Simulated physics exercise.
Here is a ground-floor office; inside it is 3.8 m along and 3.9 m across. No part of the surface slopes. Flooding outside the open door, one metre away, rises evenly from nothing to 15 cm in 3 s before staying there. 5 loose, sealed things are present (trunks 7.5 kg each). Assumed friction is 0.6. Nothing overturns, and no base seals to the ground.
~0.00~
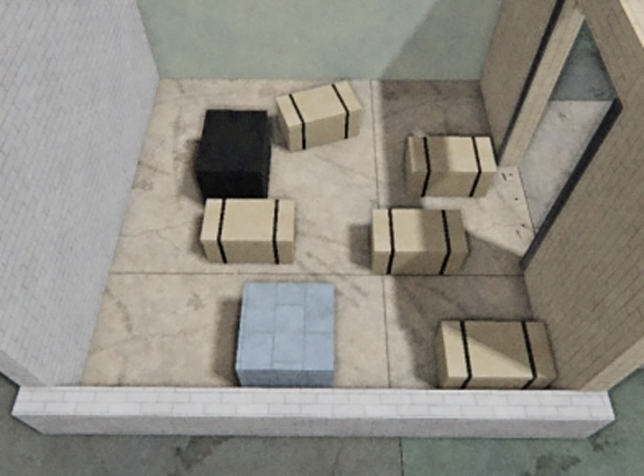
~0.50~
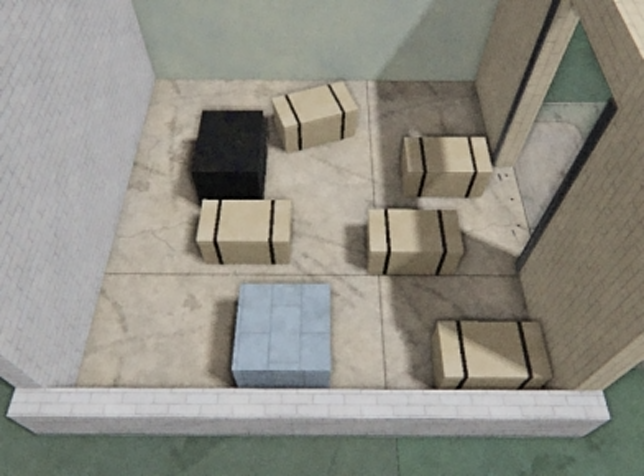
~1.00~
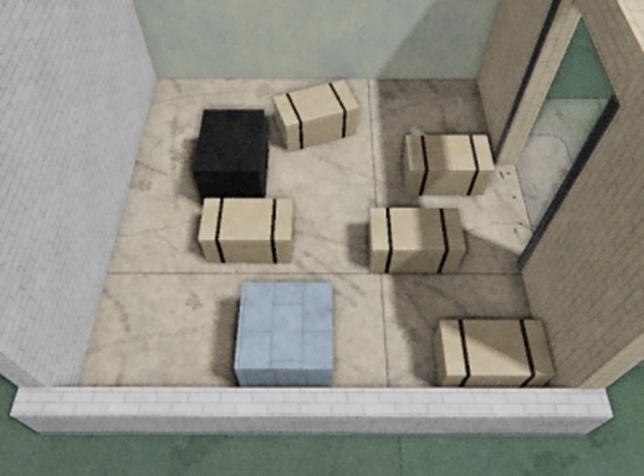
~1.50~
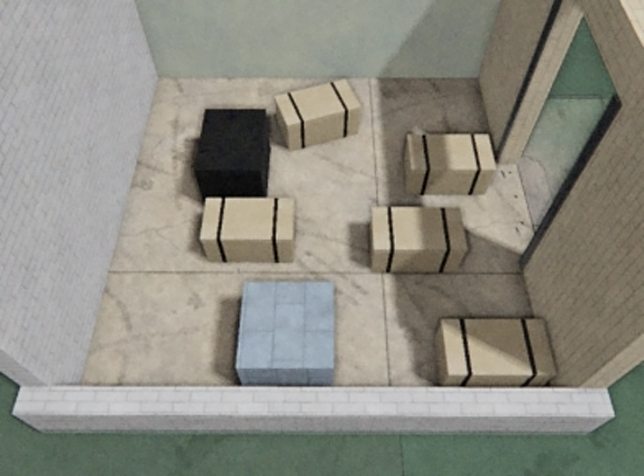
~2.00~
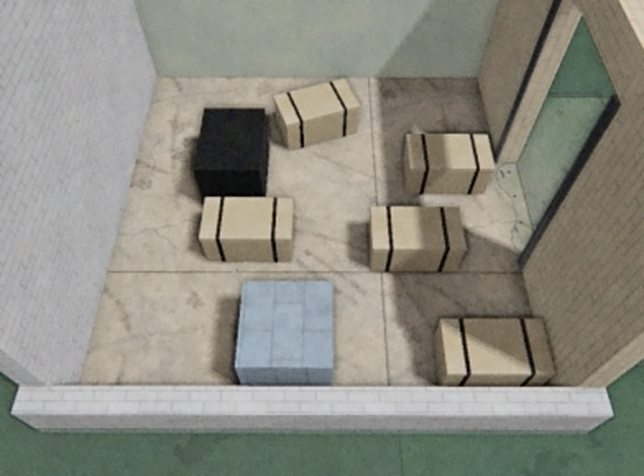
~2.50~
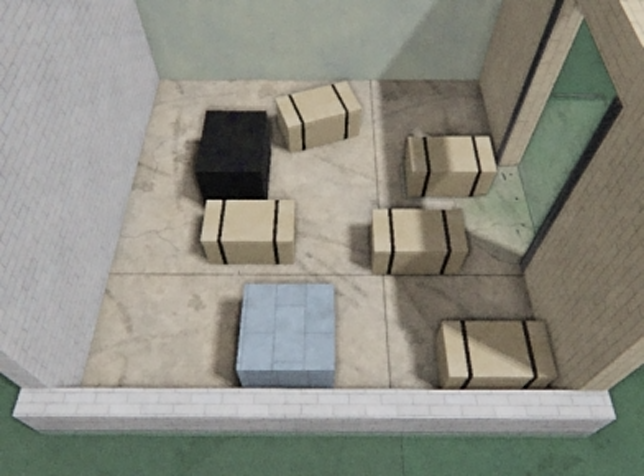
A room with pale walls and a cracked beige floor is seen from high above its low white front wall. Five tan trunks with dark straps stand around a black block at the back left and a pale blue block at the front, with a glass opening on the right. Green water spreads outside and creeps over the floor by the opening, while the trunks stay put and the view jitters slightly.
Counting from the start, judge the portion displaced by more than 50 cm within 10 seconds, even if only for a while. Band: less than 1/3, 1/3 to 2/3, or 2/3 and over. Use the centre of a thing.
The share is two thirds and up.
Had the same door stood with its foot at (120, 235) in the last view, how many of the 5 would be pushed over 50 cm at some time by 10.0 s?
The answer would then be 3.
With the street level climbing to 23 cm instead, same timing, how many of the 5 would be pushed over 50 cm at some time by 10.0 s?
In that case 5 of them.
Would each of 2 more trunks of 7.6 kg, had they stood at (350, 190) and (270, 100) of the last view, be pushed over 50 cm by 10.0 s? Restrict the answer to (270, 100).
Here it's too far.
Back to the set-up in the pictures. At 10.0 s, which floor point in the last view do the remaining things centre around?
About (315, 238).
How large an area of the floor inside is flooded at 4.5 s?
Around 6.5 m2 of it.
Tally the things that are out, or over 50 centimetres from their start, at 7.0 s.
I make it 4 by then.
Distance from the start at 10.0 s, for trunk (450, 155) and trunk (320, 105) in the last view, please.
In that order: 140 cm, 140 cm.
After 3.5 s 0 of 5 are over 50 cm from their spots; 0 afloat.
After 4.5 s 1 of 5 are over 50 cm from their spots; 0 afloat.
After 7.0 s 4 of 5 are over 50 cm from their spots; 4 afloat.
After 10.0 s 4 of 5 are over 50 cm from their spots, and 4 have been at some point; 5 afloat.
